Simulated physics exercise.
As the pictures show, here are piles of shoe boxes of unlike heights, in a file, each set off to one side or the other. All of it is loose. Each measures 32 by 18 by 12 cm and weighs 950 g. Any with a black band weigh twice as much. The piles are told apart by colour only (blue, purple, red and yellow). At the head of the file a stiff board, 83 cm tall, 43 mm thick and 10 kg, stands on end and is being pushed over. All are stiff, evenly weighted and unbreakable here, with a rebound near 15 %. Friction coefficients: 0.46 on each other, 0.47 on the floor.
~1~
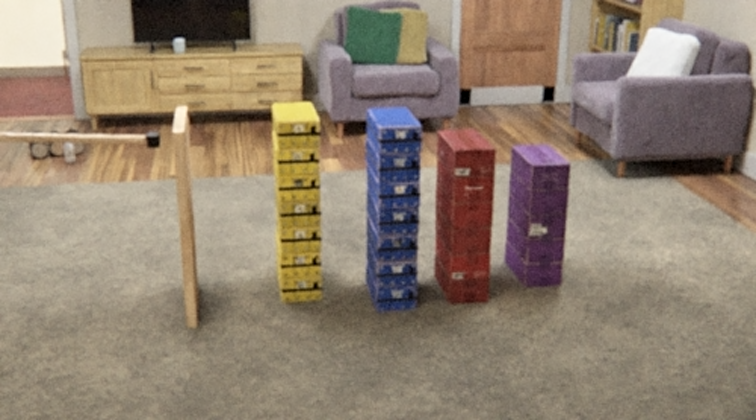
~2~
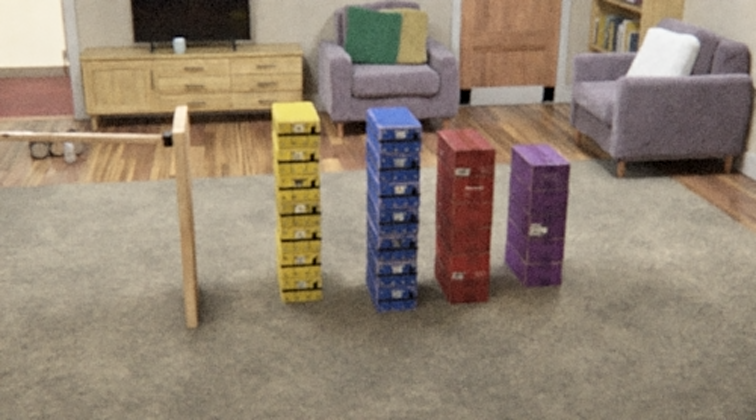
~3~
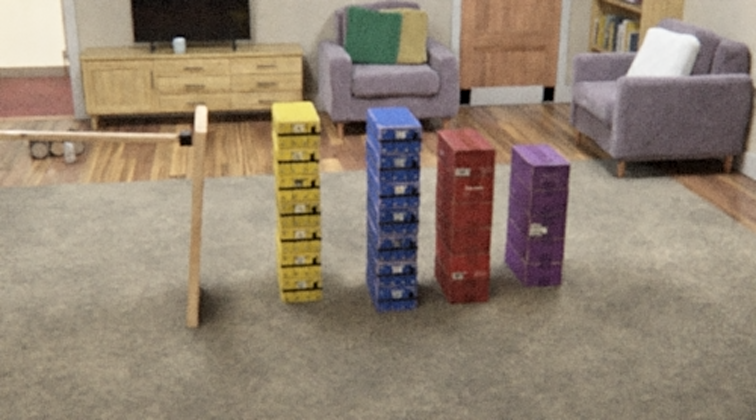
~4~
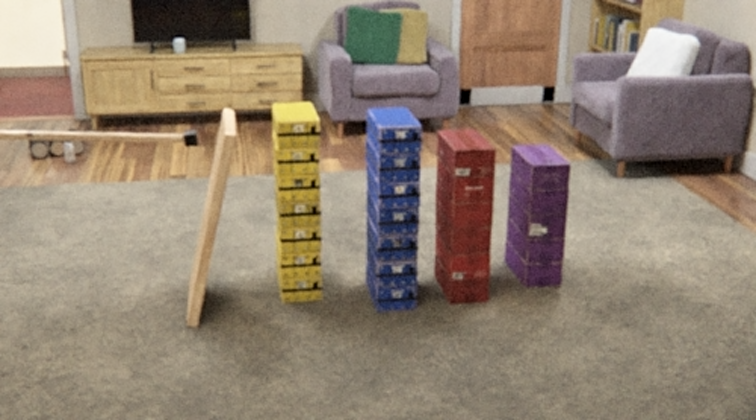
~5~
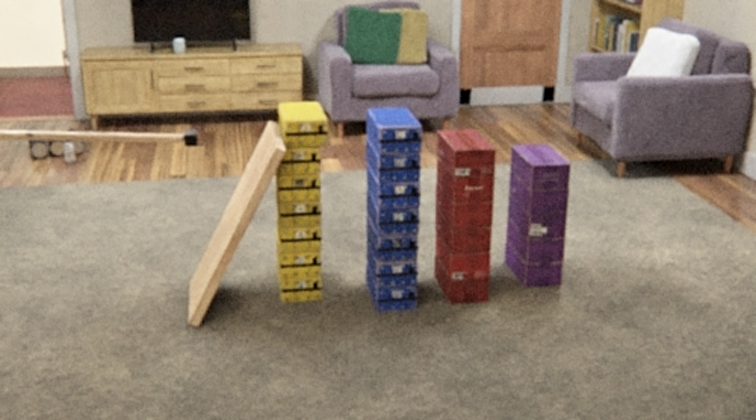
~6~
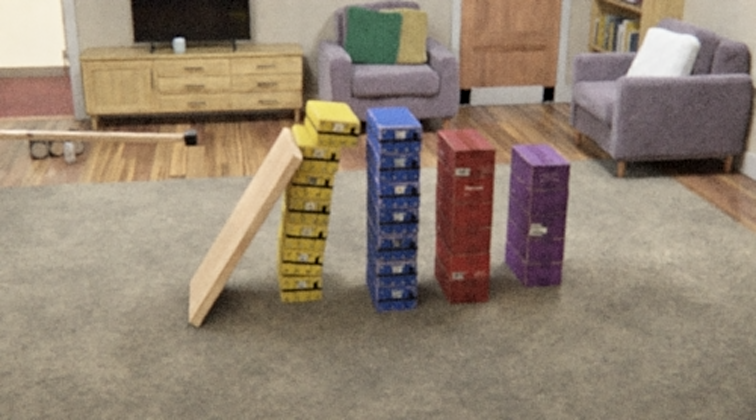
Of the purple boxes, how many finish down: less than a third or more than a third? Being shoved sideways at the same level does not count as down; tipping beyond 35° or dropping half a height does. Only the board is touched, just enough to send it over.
It comes to upwards of a third.
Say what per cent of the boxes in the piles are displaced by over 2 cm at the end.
95 per cent.
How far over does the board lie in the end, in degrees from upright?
Some 60° from upright.
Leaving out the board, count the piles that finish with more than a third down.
4 of them.
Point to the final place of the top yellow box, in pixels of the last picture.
Near (540, 234).
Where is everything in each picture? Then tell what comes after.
In the first frame (pixels give the middle of a visible side), pole end (152, 142) 6 cm short, board 0° from upright; top purple box (551, 177); top yellow box (299, 134); none of the others has stirred.
The second frame shows pole end (168, 141) 1 mm in, board 0° from upright; top purple box (551, 177).
The third frame shows pole end (184, 141) 6 cm in, board 6° from upright; top purple box (551, 177); none of the others has stirred.
The fourth frame shows pole end (189, 141) 8 cm in, stopped, board 14° from upright; top purple box (551, 177); none of the others has stirred.
The fifth frame shows pole end (189, 141) 8 cm in, stopped, board 27° from upright; top purple box (551, 177); top yellow box (306, 134) 30 mm from its place; one has shifted.
The sixth frame shows pole end (189, 141) 8 cm in, stopped, board 33° from upright; top purple box (551, 177); top yellow box (338, 134) 8° from how it stood; steepest lean 8°, the box at (313, 186); movement in 6 of them.
Then, 0.84 s past the last view, board 59° from upright; none of the 5 purple boxes down (7 of 25 in all colours); top purple box 41 mm from its place; top yellow box 33° from how it stood, 18 cm lower.
Then, 1.32 s past the last view, board 59° from upright; 5 of the 5 purple boxes down (24 of 25 in all colours); top purple box 66° from how it stood, 35 cm lower; top yellow box upside down.
In the end, board 59° from upright; 5 of the 5 purple boxes down (24 of 25 in all colours); top purple box upside down; top yellow box upside down. That is 100 per cent. From the last view, middles, top purple box near (746, 221), top yellow box near (540, 234).
